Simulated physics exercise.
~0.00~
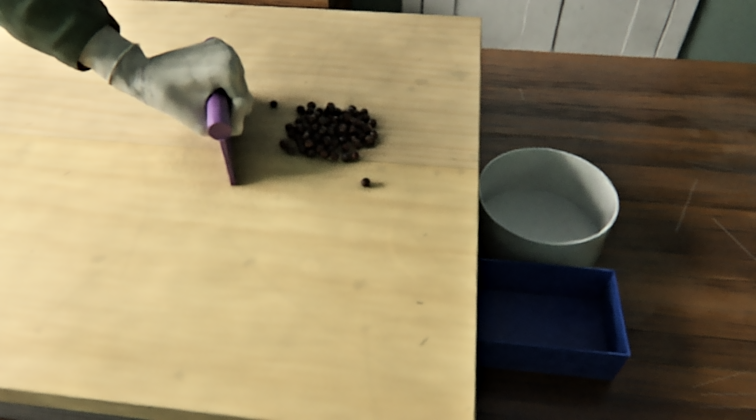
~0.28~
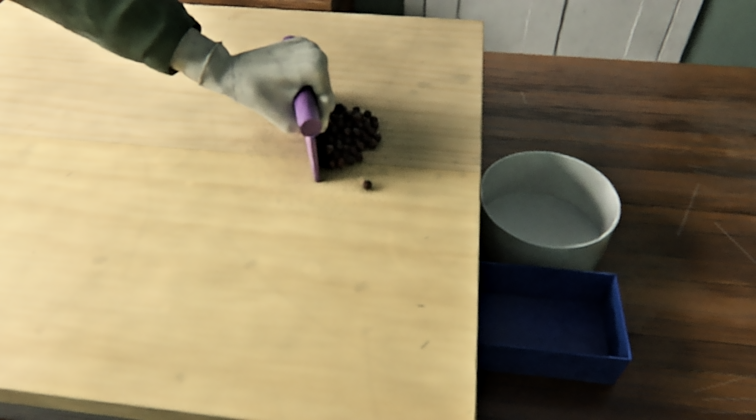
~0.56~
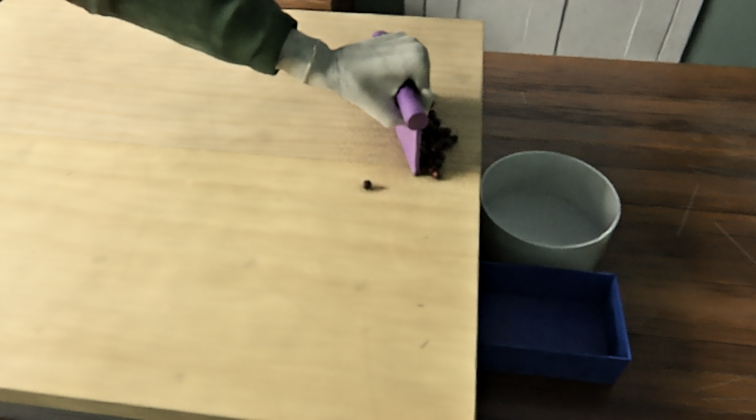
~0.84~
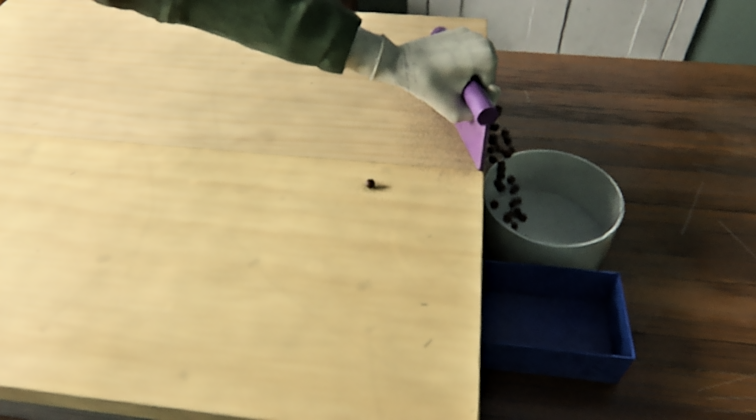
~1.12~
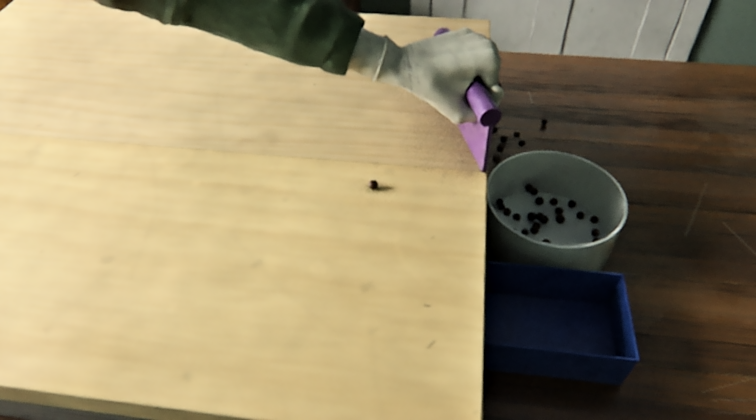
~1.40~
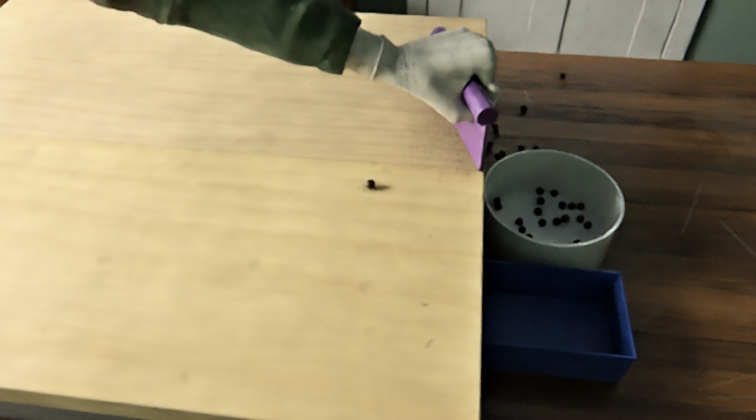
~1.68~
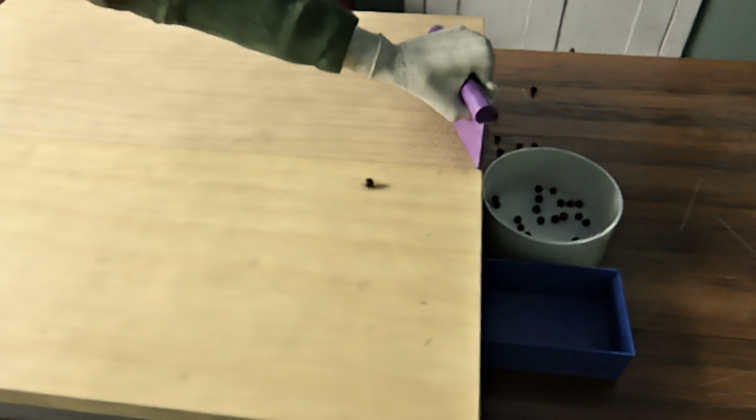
A gloved hand pushed a pile of small dark balls rightward across a pale board with a purple scraper and stopped at the edge, sending many into a white pot while others missed, leaving the blue tin empty and one stray ball behind.
